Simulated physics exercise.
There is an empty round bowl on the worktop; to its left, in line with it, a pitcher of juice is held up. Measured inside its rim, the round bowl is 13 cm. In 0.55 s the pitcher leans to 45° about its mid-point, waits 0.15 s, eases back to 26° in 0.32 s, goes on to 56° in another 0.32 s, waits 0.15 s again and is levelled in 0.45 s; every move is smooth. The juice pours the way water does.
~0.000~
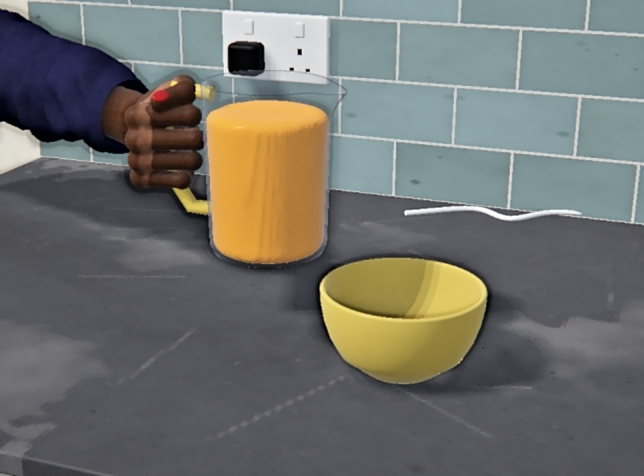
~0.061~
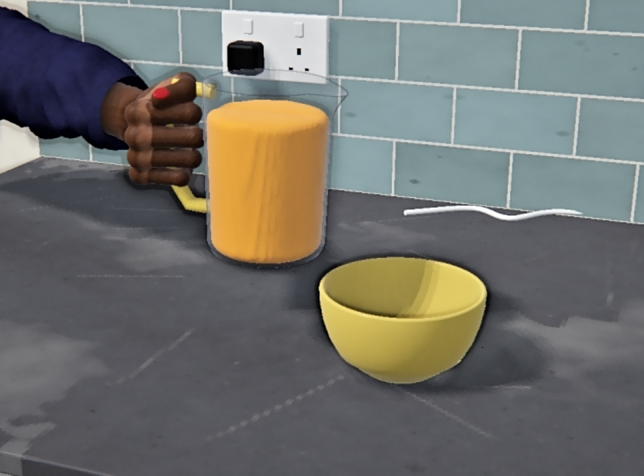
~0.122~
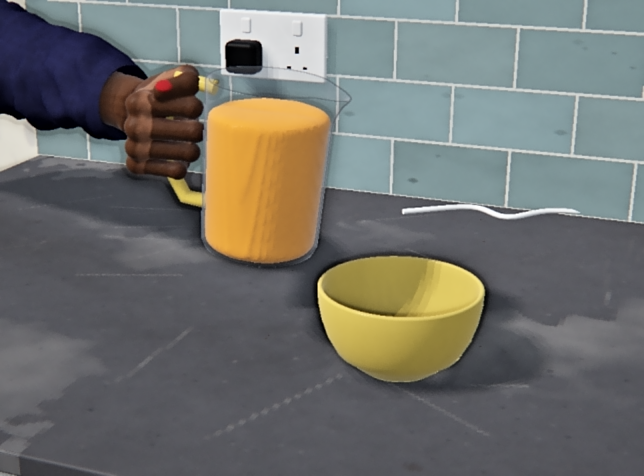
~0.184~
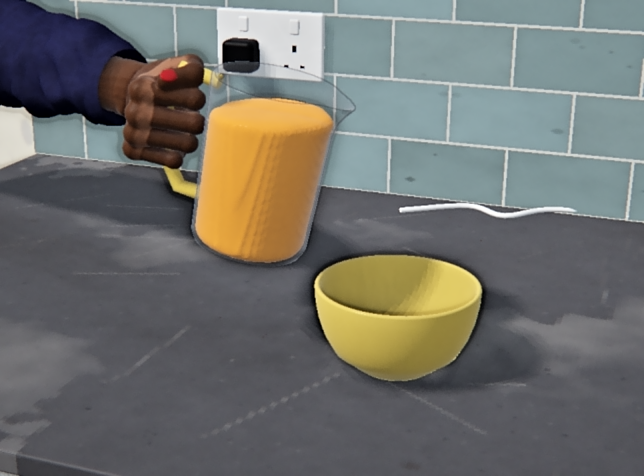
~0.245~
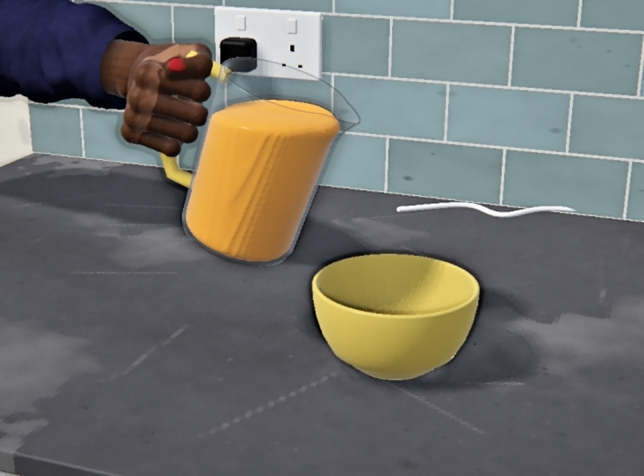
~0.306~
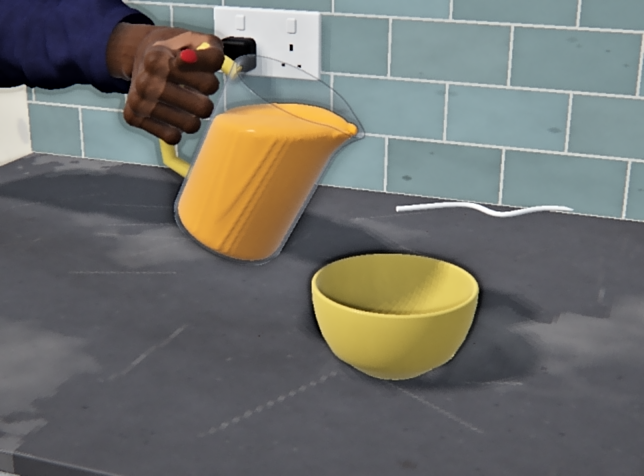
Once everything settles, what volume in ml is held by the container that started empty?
I would say about 235 ml stays in it.
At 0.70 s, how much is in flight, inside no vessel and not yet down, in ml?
Around 50 ml, I reckon.
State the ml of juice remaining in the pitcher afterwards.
I'd say some 600 ml.
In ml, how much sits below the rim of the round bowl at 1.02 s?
About 110 ml of it.
By 0.70 s the tilt is 45° and the round bowl has 50 ml, the pitcher 760 ml, and 0 ml is on the worktop.
By 1.02 s the tilt is 26° and the round bowl has 105 ml, the pitcher 730 ml, and 10 ml is on the worktop.
By 1.49 s the tilt is 56° and the round bowl has 160 ml, the pitcher 640 ml, and 15 ml is on the worktop.
By 1.81 s the tilt is 11° and the round bowl has 230 ml, the pitcher 605 ml, and 15 ml is on the worktop.
At rest the round bowl has 235 ml, the pitcher 605 ml, and 15 ml is on the worktop.
